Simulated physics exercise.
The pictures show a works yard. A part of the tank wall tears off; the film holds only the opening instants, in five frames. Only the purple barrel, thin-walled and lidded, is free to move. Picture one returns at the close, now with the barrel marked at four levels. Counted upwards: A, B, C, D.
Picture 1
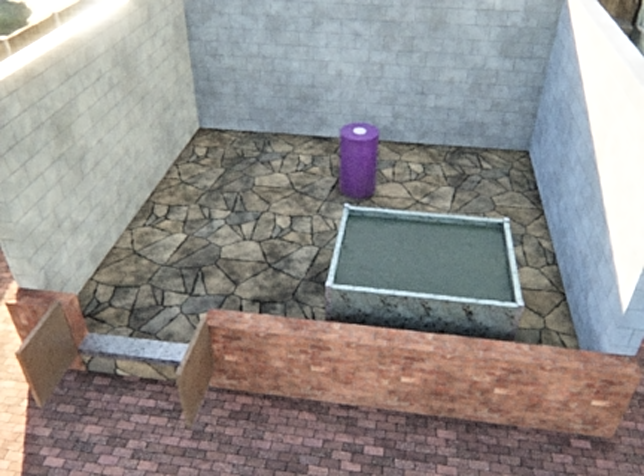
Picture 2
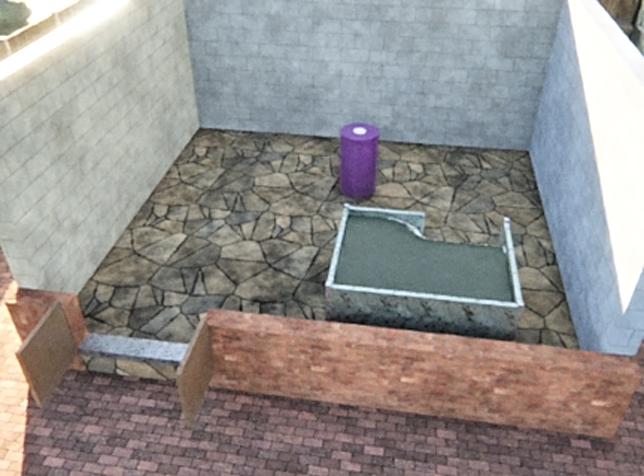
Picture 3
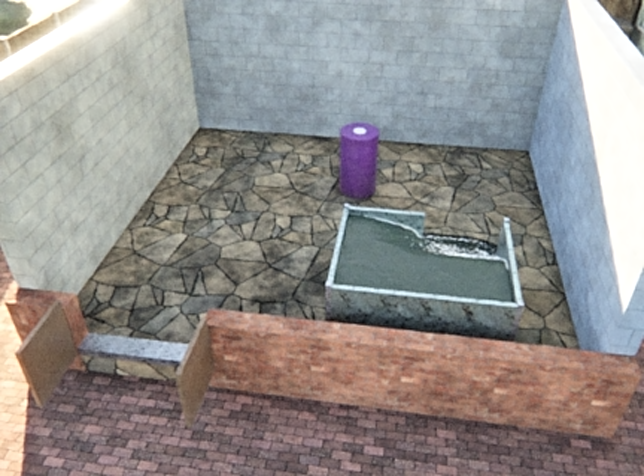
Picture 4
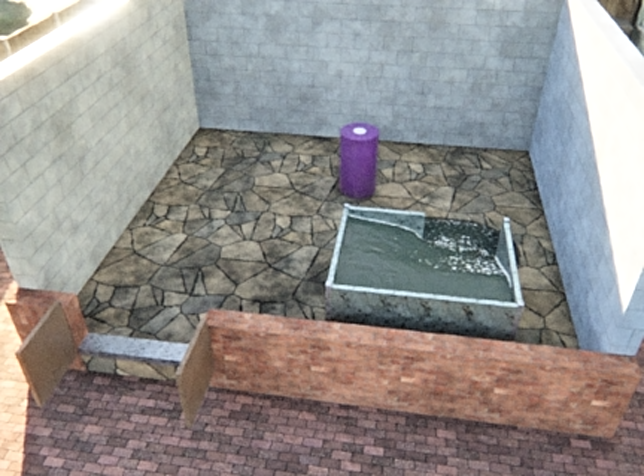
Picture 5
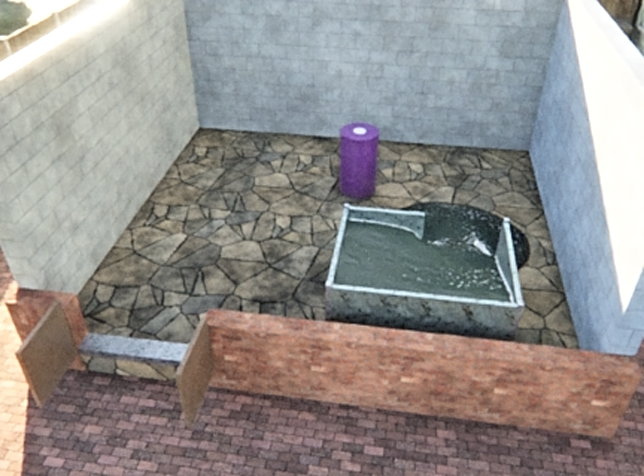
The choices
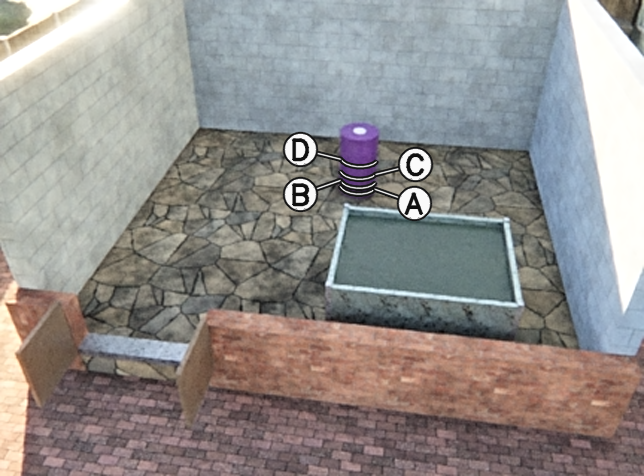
A walled yard with a floor of irregular brown stone is seen from high up, with pale block walls on three sides and a low brick wall in front. A full grey tank sits right of centre, a purple barrel stands behind it, and a small gate is open at left. The tank's back side gives way, water churns out and spreads darkly behind it, while barrel and camera stay still.
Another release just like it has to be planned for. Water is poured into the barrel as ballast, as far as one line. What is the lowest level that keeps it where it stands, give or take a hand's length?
Choose B.
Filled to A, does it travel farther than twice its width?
No.
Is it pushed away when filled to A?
Yes.
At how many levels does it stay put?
Three.
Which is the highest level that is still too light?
Here it is level A.
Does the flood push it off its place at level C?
No, that is safe.
On the marked copy, A at (356, 194); B at (356, 188); C at (356, 179); D at (357, 166); from the bottom up A, B, C, D.
For level A, it is pushed about its own width away.
For level B, it does not move.
For level C, it does not move.
For level D, it does not move.
